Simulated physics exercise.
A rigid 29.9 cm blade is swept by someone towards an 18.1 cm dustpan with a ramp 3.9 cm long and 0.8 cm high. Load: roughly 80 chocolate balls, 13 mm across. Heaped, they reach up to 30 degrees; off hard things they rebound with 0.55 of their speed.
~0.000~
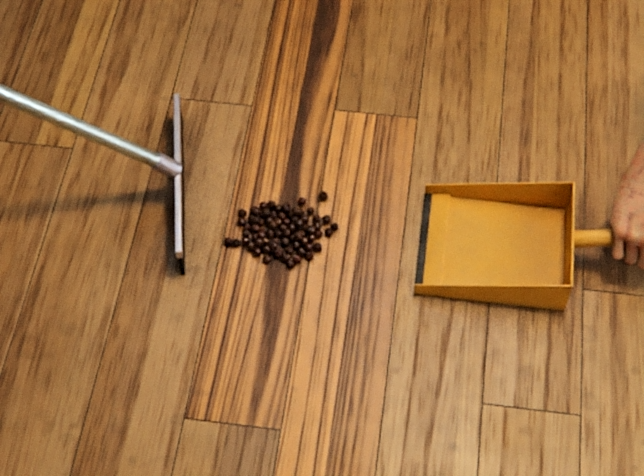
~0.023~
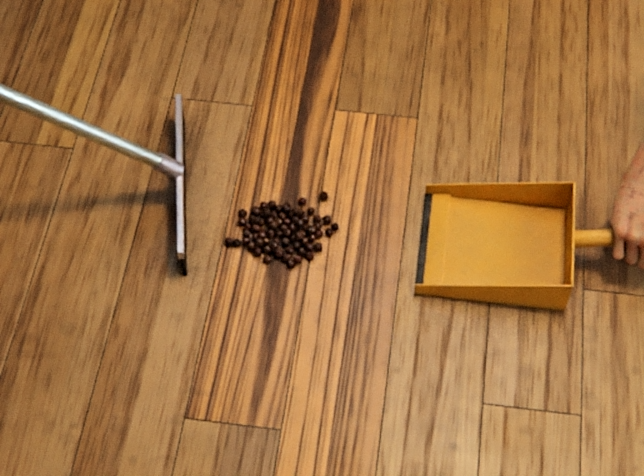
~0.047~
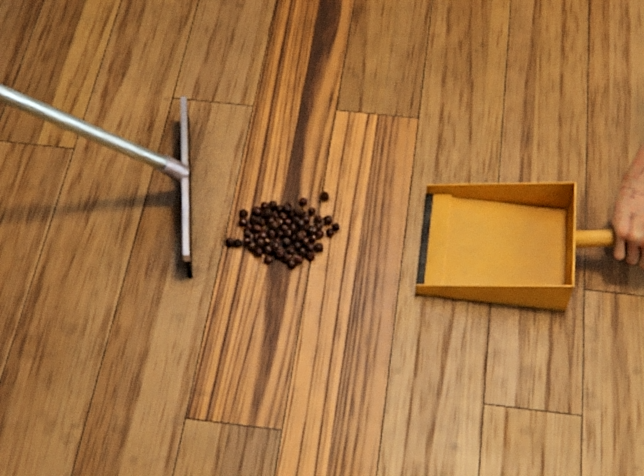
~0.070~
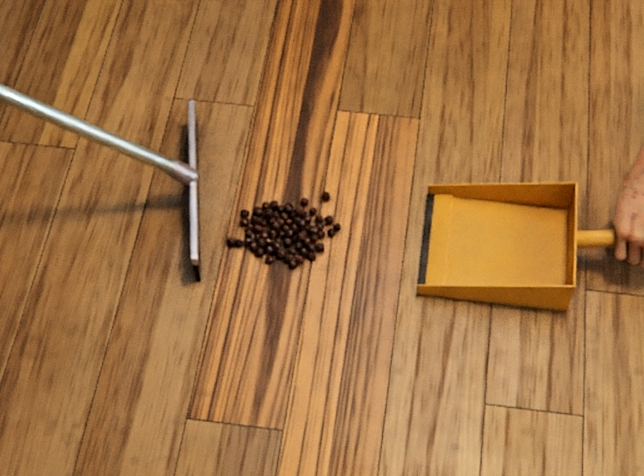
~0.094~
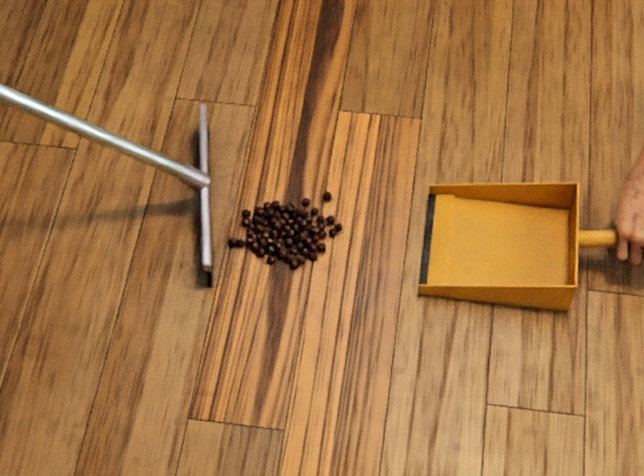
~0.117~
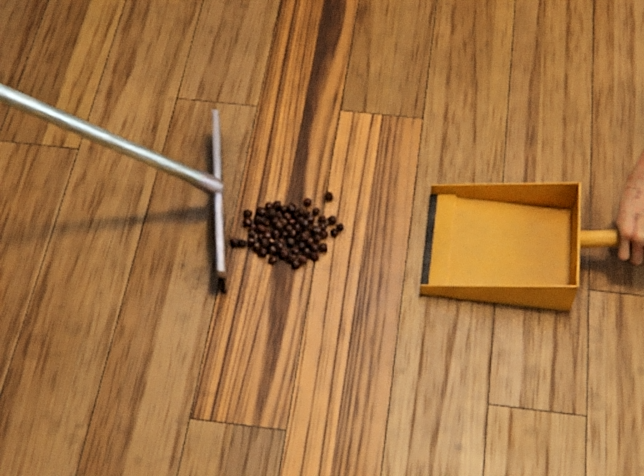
Squeegee-like blade on a metal pole sliding right across a wooden floor to a pile of dark balls, a hand holding a yellow dustpan.
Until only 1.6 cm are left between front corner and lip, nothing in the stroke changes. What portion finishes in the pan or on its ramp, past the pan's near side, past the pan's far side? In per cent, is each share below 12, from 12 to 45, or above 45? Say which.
My prediction: Pan: A sizeable minority. Near side: A sizeable minority. Far side: A sizeable minority.
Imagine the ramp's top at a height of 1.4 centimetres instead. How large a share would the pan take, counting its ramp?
In that case some 20 per cent.
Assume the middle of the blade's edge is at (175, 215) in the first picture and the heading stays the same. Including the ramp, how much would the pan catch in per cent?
20 %.
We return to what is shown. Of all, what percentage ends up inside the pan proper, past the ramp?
Around 5 in a hundred.
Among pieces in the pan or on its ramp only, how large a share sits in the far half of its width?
Something like 40 per cent of the catch.
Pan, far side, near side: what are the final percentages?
In per cent: Pan 25; near side 15; far side 20.
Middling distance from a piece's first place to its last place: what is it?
22 cm or thereabouts.
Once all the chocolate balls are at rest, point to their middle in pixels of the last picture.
After settling, the middle sits near (429, 243).
After 0.28 s, middle of the blade 18 cm from the lip; 0 % over the lip, far side 0 %, near side 5 %.
After 0.39 s, middle of the blade 8 cm from the lip; 0 % over the lip, far side 10 %, near side 10 %.
After 0.63 s, middle of the blade 5 cm from the lip; 30 % over the lip, far side 15 %, near side 15 %.
In the end, at 1.7 s, pan 25 %, near side 15 %, far side 20 %, in front of the lip or behind the blade 40 %.
